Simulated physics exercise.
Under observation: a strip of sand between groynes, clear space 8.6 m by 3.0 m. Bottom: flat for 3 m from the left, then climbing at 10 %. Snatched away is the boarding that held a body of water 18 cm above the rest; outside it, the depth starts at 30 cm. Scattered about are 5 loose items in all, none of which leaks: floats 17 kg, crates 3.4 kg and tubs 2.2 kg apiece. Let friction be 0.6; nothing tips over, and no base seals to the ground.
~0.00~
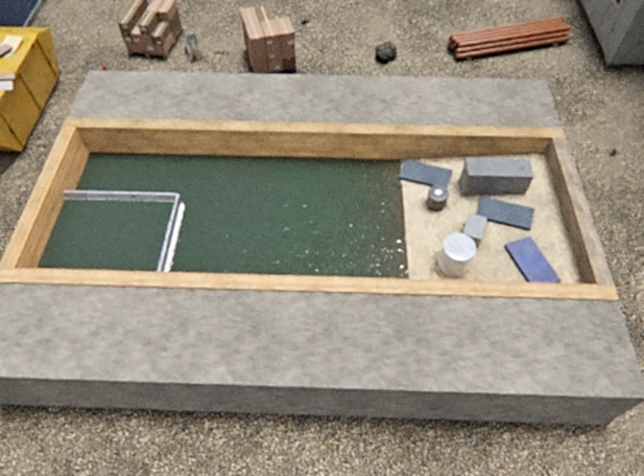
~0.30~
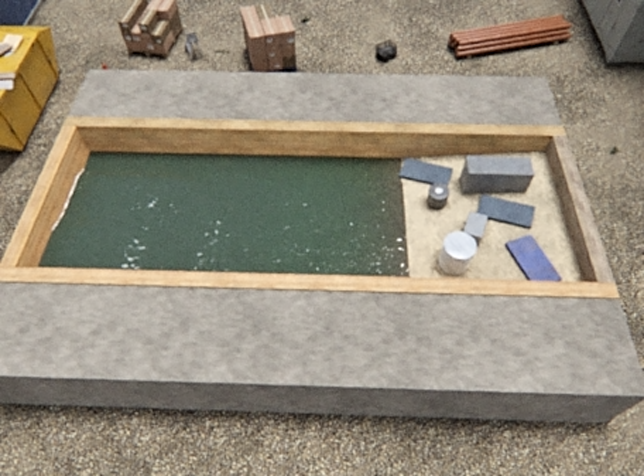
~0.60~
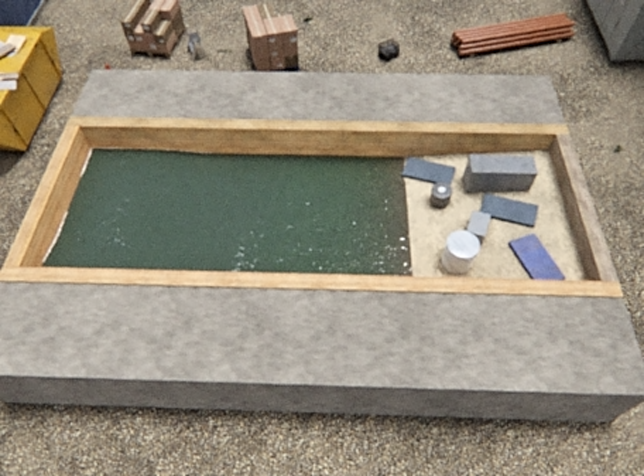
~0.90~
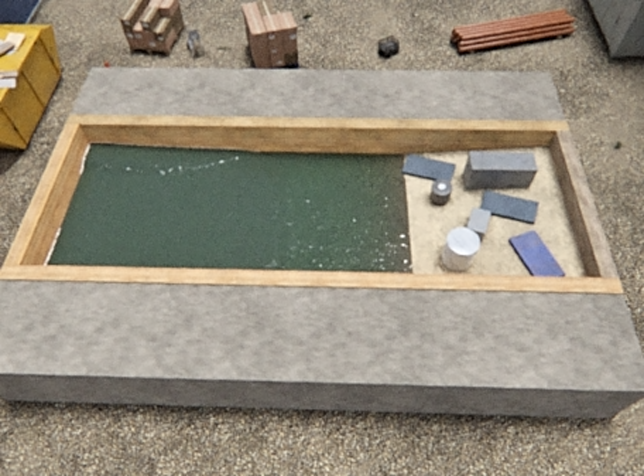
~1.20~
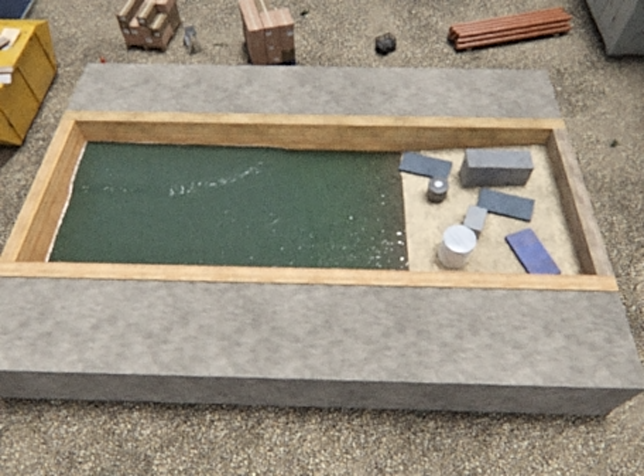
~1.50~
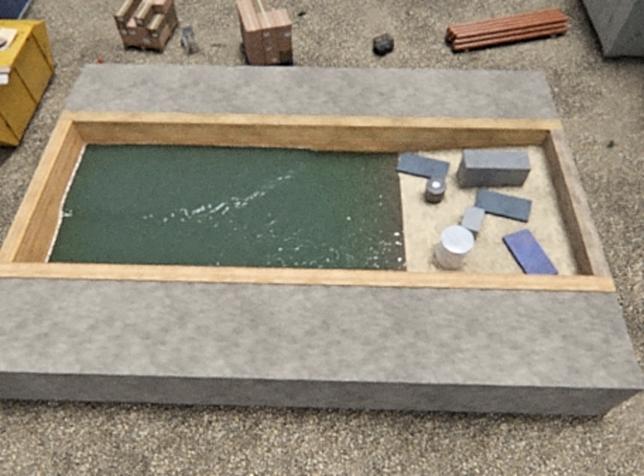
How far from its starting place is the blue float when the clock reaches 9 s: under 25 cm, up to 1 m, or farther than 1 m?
Fixed, more or less.
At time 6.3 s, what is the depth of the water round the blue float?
Roughly 0 cm deep.
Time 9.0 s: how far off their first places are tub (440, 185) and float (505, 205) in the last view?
In that order: 140 cm, 0 cm.
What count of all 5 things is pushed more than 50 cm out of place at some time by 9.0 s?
The tally stands at 2.
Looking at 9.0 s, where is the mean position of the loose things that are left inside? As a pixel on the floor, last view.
They're centred close to (428, 211).
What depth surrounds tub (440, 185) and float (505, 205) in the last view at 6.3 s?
Close to 2 and 0 centimetres.
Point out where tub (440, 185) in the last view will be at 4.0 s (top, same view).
(464, 189) or thereabouts.
After 2.1 s the blue float is near (531, 254), 0.0 m from its start, aground; 0 afloat.
After 4.0 s the blue float is near (531, 254), 0.0 m from its start, aground; 2 afloat.
After 6.3 s the blue float is near (531, 254), 0.0 m from its start, aground; 2 afloat.
After 9.0 s the blue float is near (531, 254), 0.0 m from its start, aground; 2 afloat.
